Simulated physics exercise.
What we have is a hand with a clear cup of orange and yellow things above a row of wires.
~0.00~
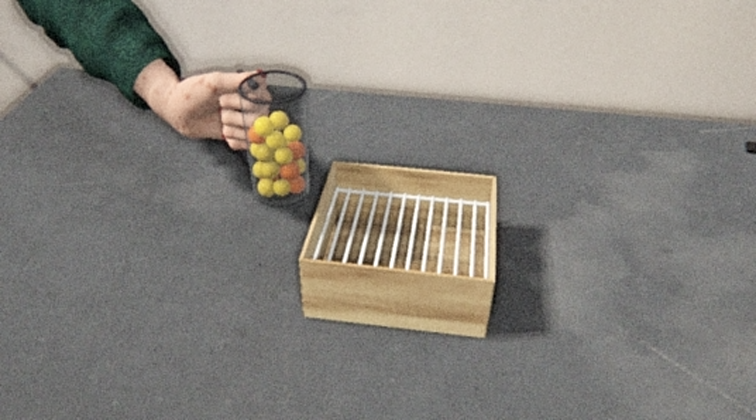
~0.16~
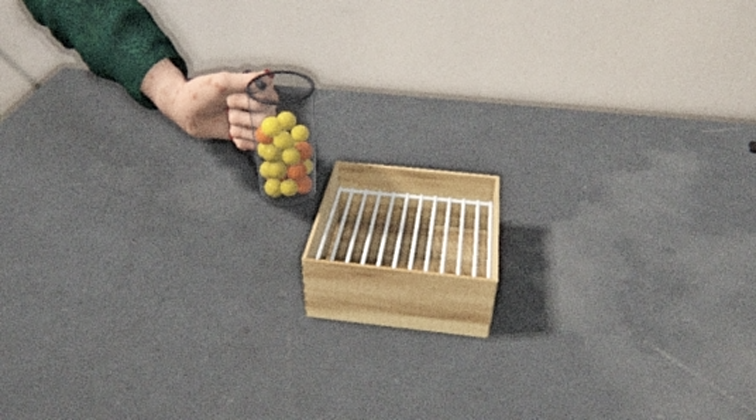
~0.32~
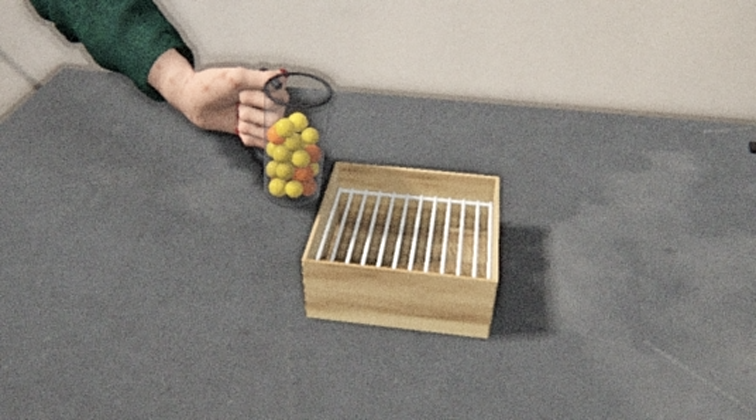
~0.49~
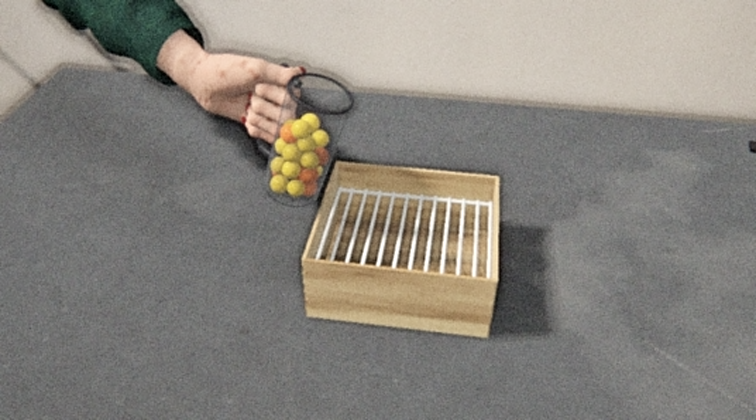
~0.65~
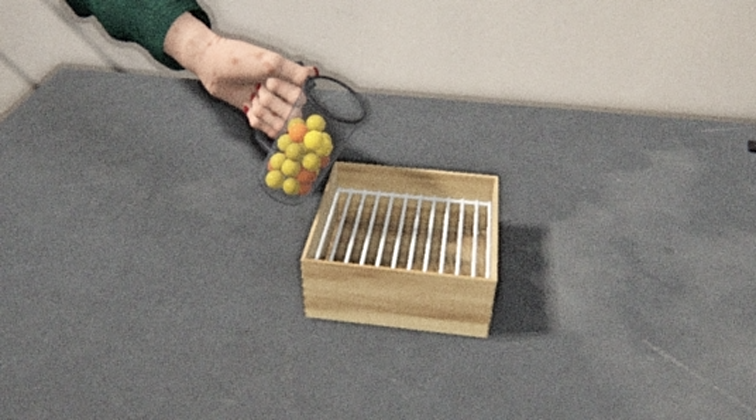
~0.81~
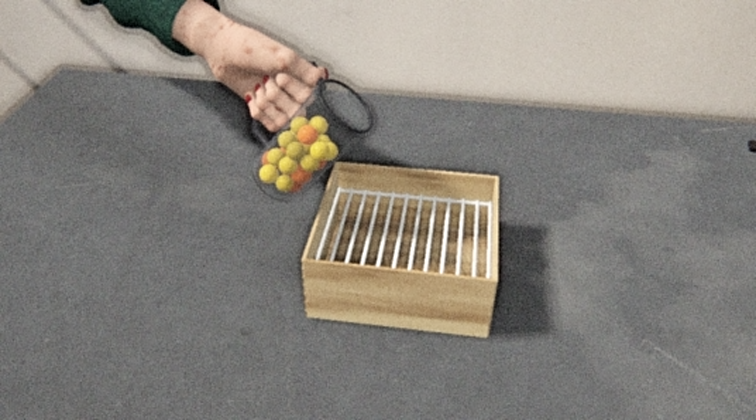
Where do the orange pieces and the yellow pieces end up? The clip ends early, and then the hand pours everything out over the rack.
Here the orange ones stay on top, the yellow ones stay on top.
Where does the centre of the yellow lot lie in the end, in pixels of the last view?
Roughly pixel (406, 238).
After 1.12 s, orange ones, all in the cup; yellow ones, all in the cup.
After 1.51 s, orange ones, all in the cup; yellow ones, all in the cup.
After 1.93 s, orange ones, most in the cup, a small part on or over the wires; yellow ones, about half in the cup, about half on or over the wires.
At rest (3.3 s), orange ones, most on the wires, none under the rack, a small part outside the box; yellow ones, all on the wires, none under the rack.
